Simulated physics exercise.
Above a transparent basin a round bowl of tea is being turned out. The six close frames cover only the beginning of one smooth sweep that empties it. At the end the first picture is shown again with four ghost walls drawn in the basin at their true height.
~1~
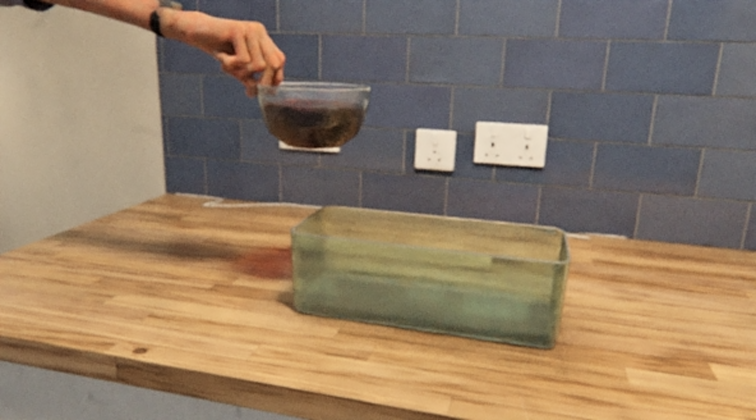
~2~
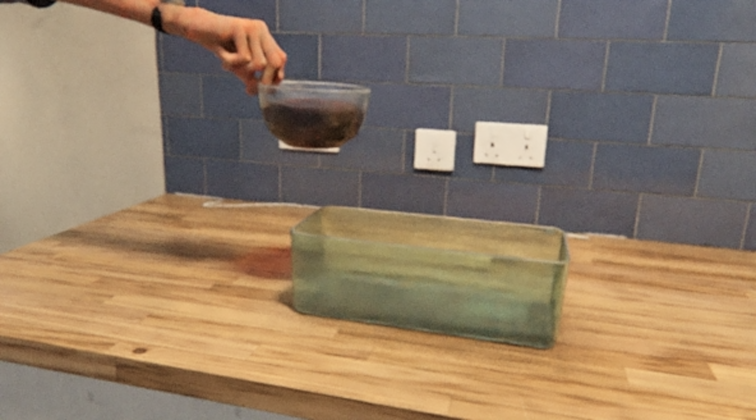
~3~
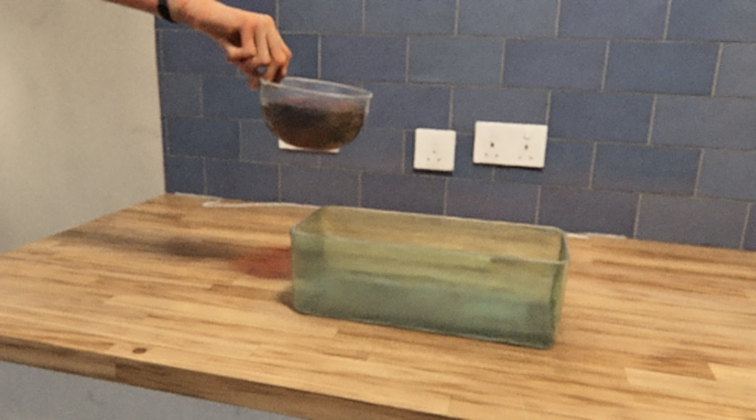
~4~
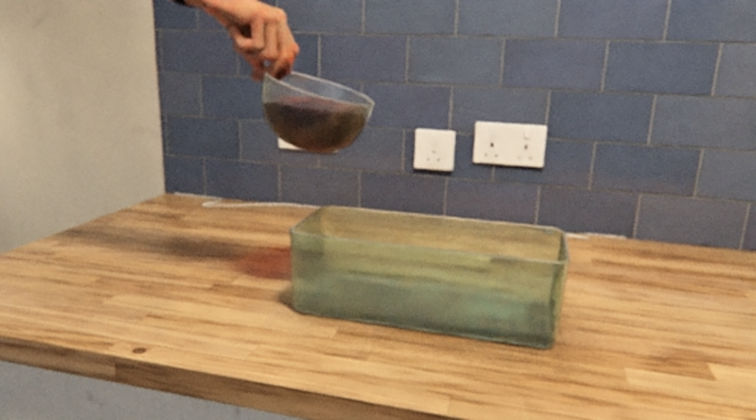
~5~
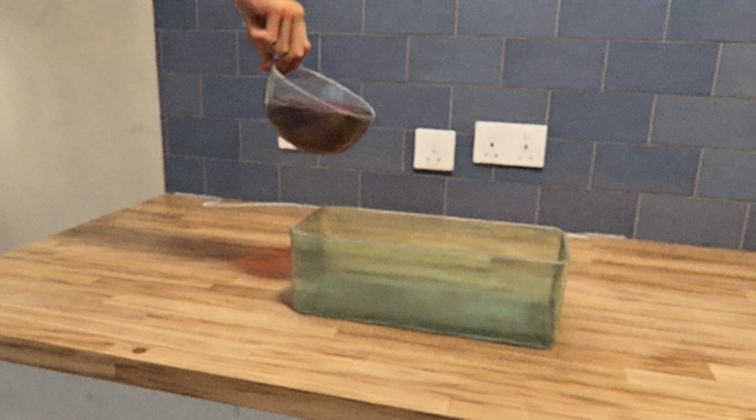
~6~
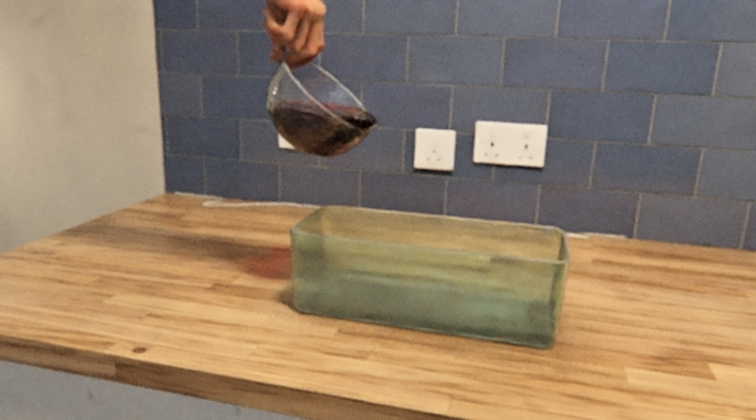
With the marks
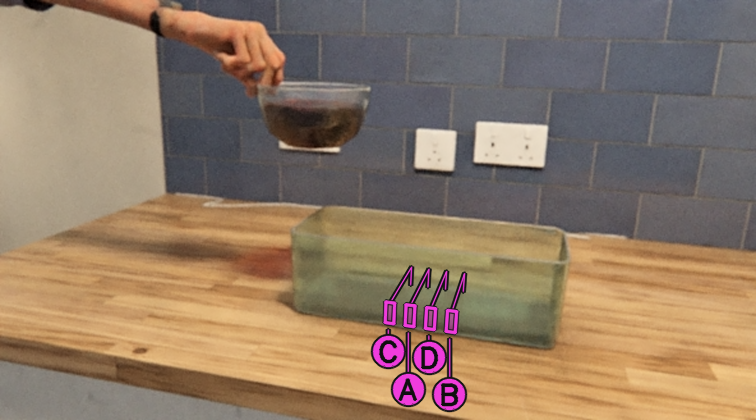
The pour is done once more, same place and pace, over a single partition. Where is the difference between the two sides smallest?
Position C.
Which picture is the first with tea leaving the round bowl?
Picture 6.
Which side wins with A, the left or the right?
More ends on the left.
On the marked copy, A at (408, 332); B at (449, 338); C at (388, 329); D at (428, 335).
With A, about 72 % ends left of the wall and 22 % right of it; 5 % is lost outside.
With B, about 73 % ends left of the wall and 23 % right of it; 4 % is lost outside.
With C, about 51 % ends left of the wall and 45 % right of it; 3 % is lost outside.
With D, about 71 % ends left of the wall and 23 % right of it; 6 % is lost outside.
